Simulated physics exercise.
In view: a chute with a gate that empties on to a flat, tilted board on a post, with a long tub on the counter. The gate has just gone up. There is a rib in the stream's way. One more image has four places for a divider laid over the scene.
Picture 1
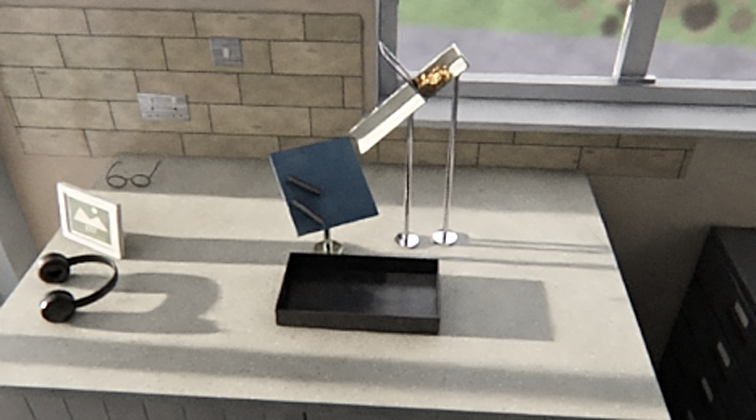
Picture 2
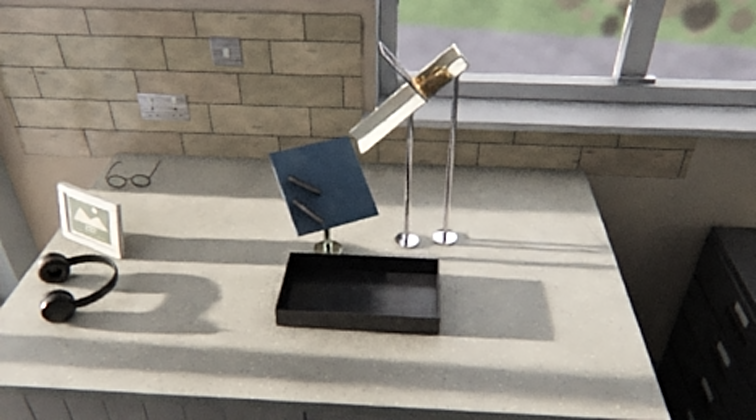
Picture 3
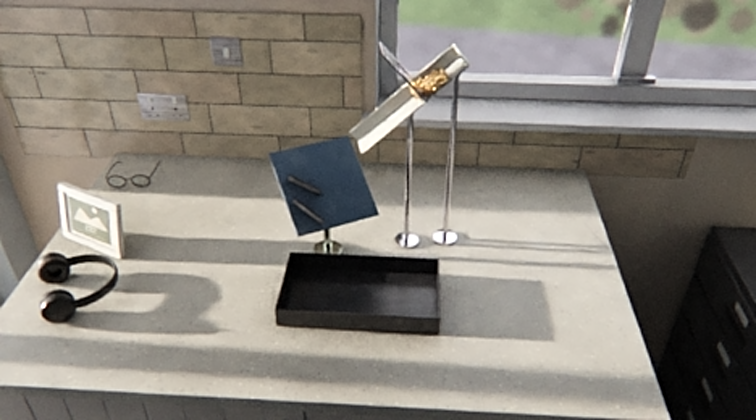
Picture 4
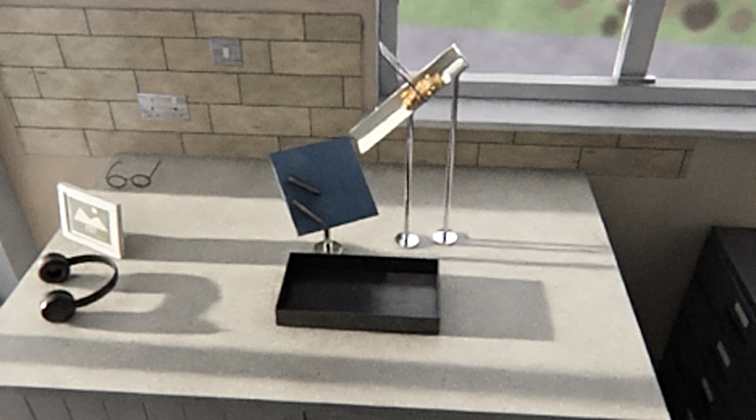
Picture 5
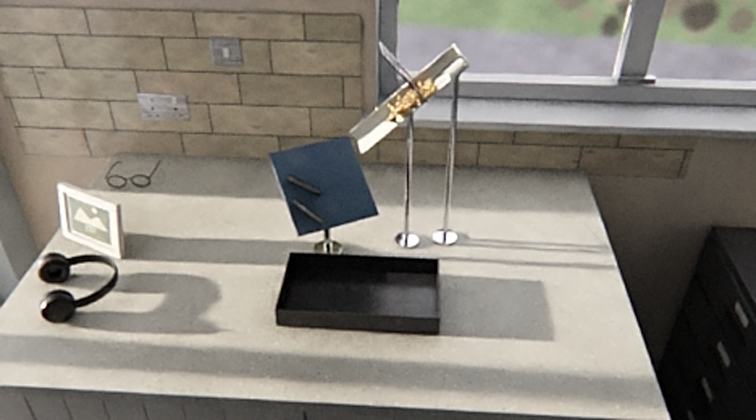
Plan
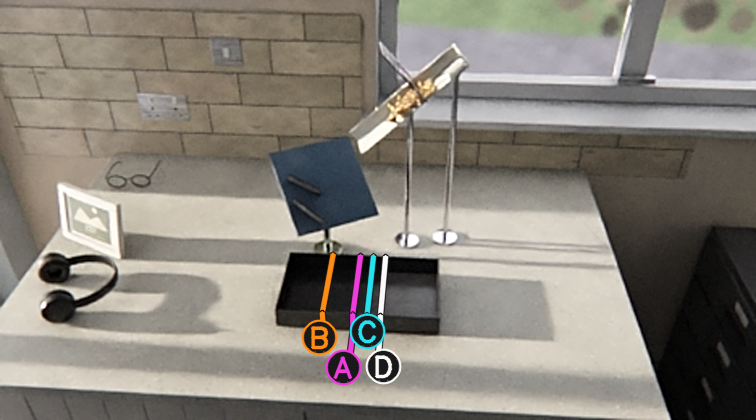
A pale worktop against a tan brick-patterned wall, beside a window showing blurred greenery, is seen from above and in front by a still camera. A blue tilted board with two dark ribs stands behind an empty black tub, with black headphones, a white picture frame and glasses to the left and a pale, raised chute on thin metal posts above right. Small golden-brown pieces slide a short way down the chute, spreading slightly.
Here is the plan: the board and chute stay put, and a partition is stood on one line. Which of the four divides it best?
The answer is line A.
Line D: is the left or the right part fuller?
Left.
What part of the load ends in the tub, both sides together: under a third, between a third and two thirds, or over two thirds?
About that: Over two thirds.
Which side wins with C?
More lands on the left.
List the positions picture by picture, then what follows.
The first frame shows load behind the gate at (432, 80), dried chickpeas; lip of the chute at (360, 148), sloping fairly steeply.
The second frame shows middle of the board at (324, 184), tilted fairly steeply; middle of its low edge at (340, 225); of its high edge at (310, 144).
The third frame shows front corners of the tub at (275, 310) and (440, 318), empty; front of the load at (414, 91).
The fourth frame shows middle of the load at (420, 89); its front at (404, 106), about a quarter of the way to the lip; rib from (288, 175) to (321, 191); rib from (294, 198) to (324, 221).
The fifth frame shows middle of the load at (410, 99); its front at (389, 120), about half of the way to the lip.
On the marked copy, line A crosses the front rim at (352, 313); line B crosses the front rim at (322, 312); line C crosses the front rim at (367, 314); line D crosses the front rim at (380, 315).
For line A, of what is caught, about two thirds on the left of the divider, about a third on the right.
For line B, of what is caught, none on the left of the divider, all on the right.
For line C, of what is caught, nearly all on the left of the divider, a small part on the right.
For line D, of what is caught, all on the left of the divider, none on the right.
